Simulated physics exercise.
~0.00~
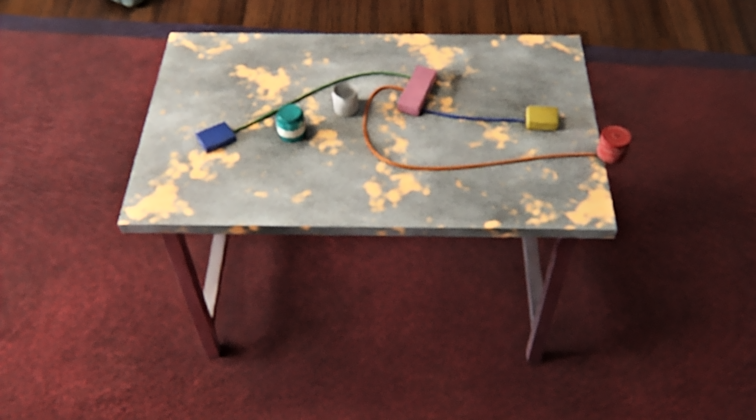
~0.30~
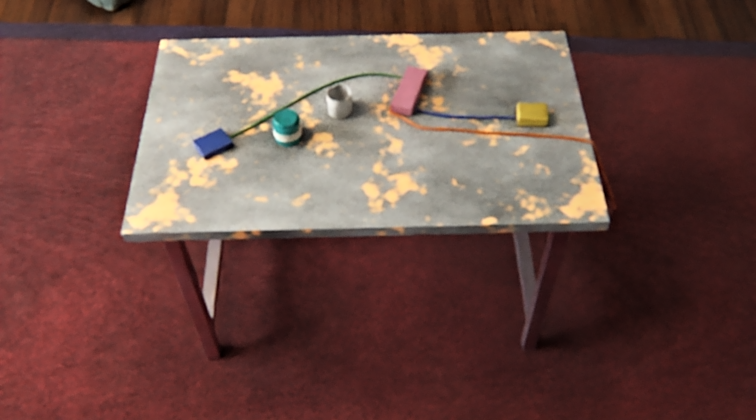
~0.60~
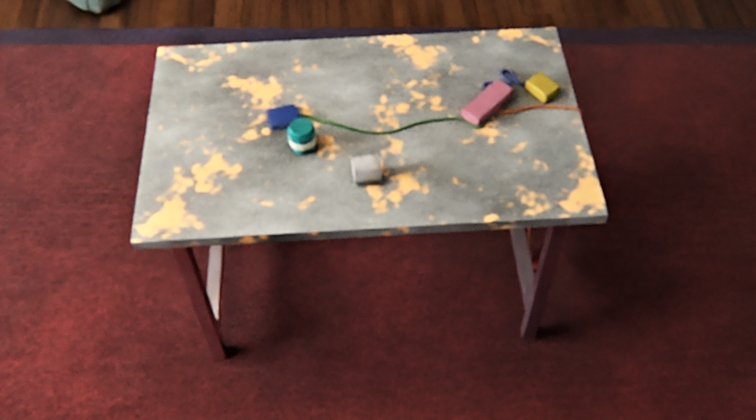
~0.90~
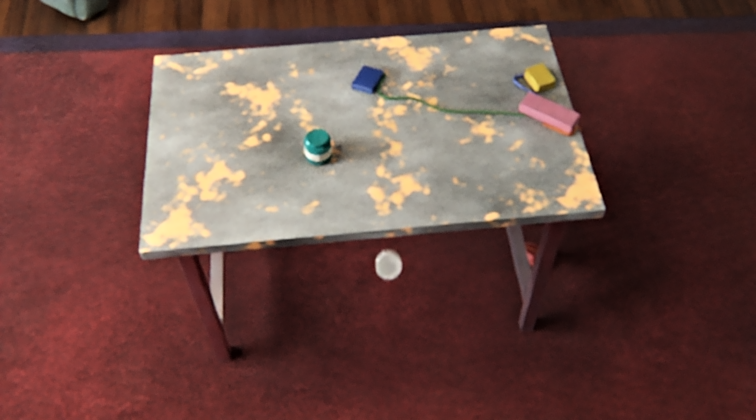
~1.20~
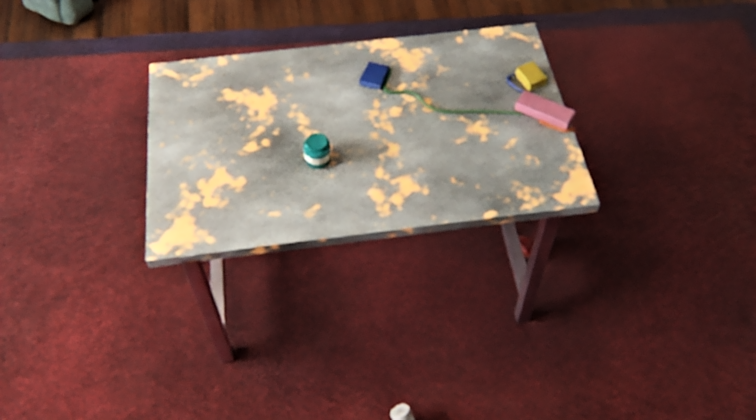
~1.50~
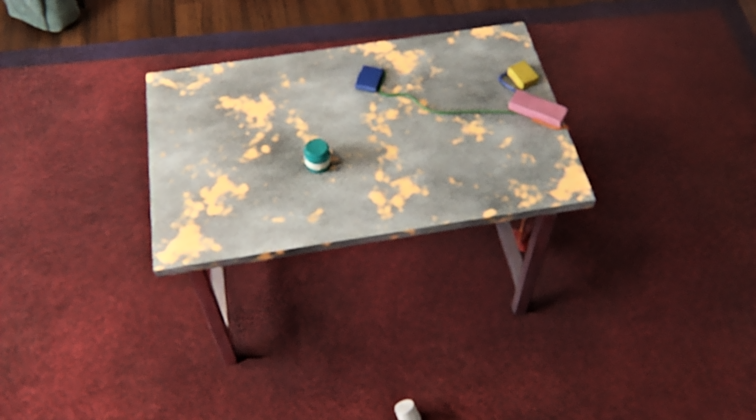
A table held small objects joined by thin cables until a red one dropped off the right edge, dragging the pink strip rightward and the blue block after it; the white cup tipped over and fell to the carpet, while the teal jar stayed on top.
